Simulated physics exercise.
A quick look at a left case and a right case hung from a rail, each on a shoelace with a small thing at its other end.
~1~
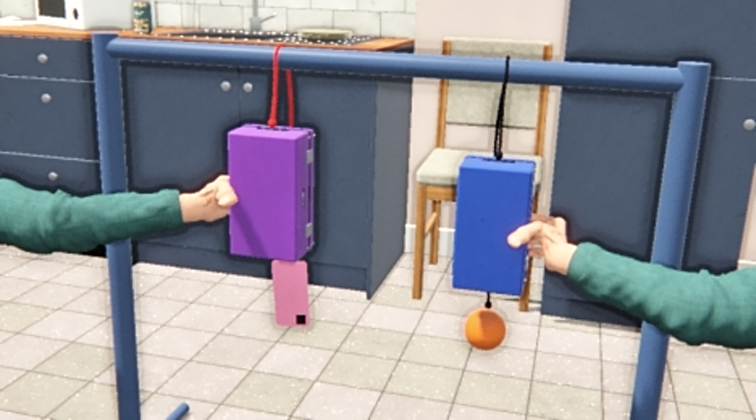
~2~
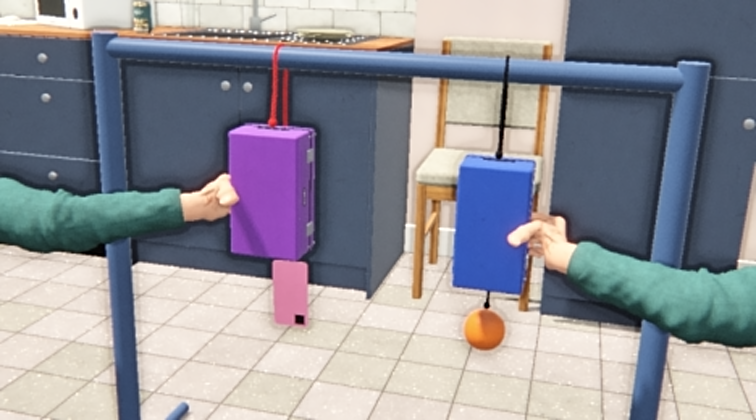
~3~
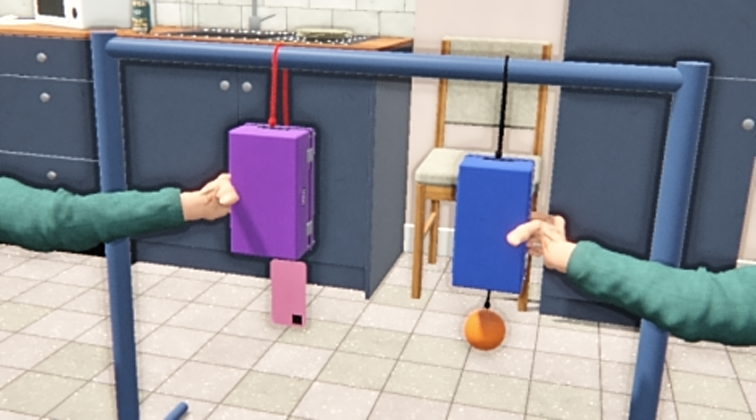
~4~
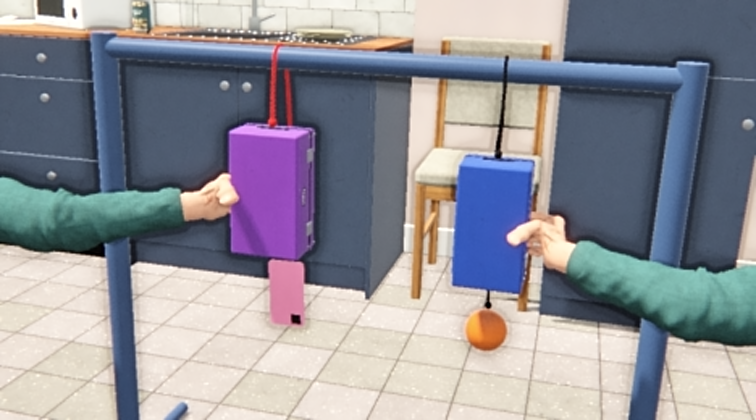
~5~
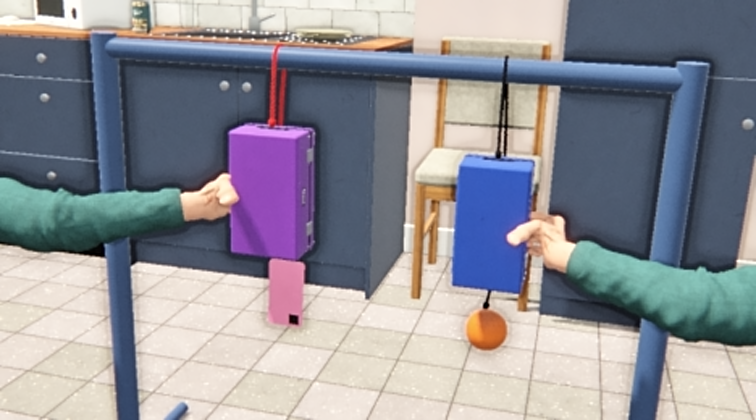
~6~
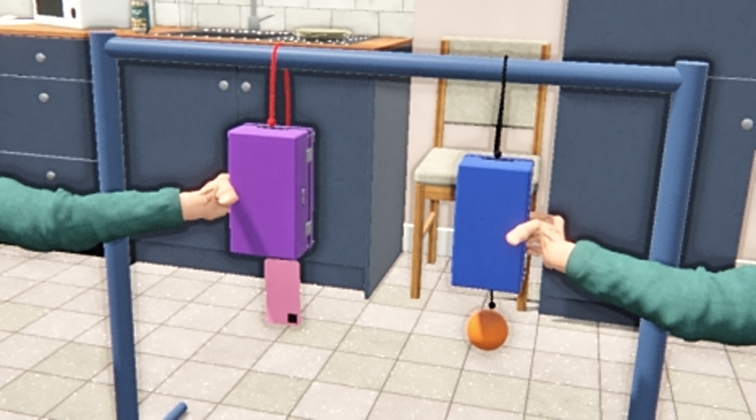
Two hands in green sleeves, one reaching in from each side, stay pressed against two hanging cases in a kitchen, seen from the front at a steady view. The purple case on the left hangs by a red lace from a blue rail above a pink phone, the blue one on the right by a black lace above an orange. The phone and orange shift very slightly, while the cases barely move.
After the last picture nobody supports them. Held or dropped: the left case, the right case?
The left case runs down to the floor. The right case drops.
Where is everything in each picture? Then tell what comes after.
Left case (272, 192); right case (494, 224); left phone (291, 294); right orange (485, 330), in the first frame.
Left case (273, 192); right case (494, 224), in the second frame.
Left case (273, 191); right case (493, 223), in the third frame.
Left case (273, 191); right case (493, 223), in the fourth frame.
Left case (273, 191); right case (493, 223), in the fifth frame.
Left case (272, 191); right case (492, 223); left shoelace only laid over the rail; right shoelace only laid over the rail, in the sixth frame.
Then, 0.54 s past the final frame, left case on the floor; right case on the floor.
When it is over, left case on the floor; right case on the floor. The left case drops and the right case pulls its rope through.
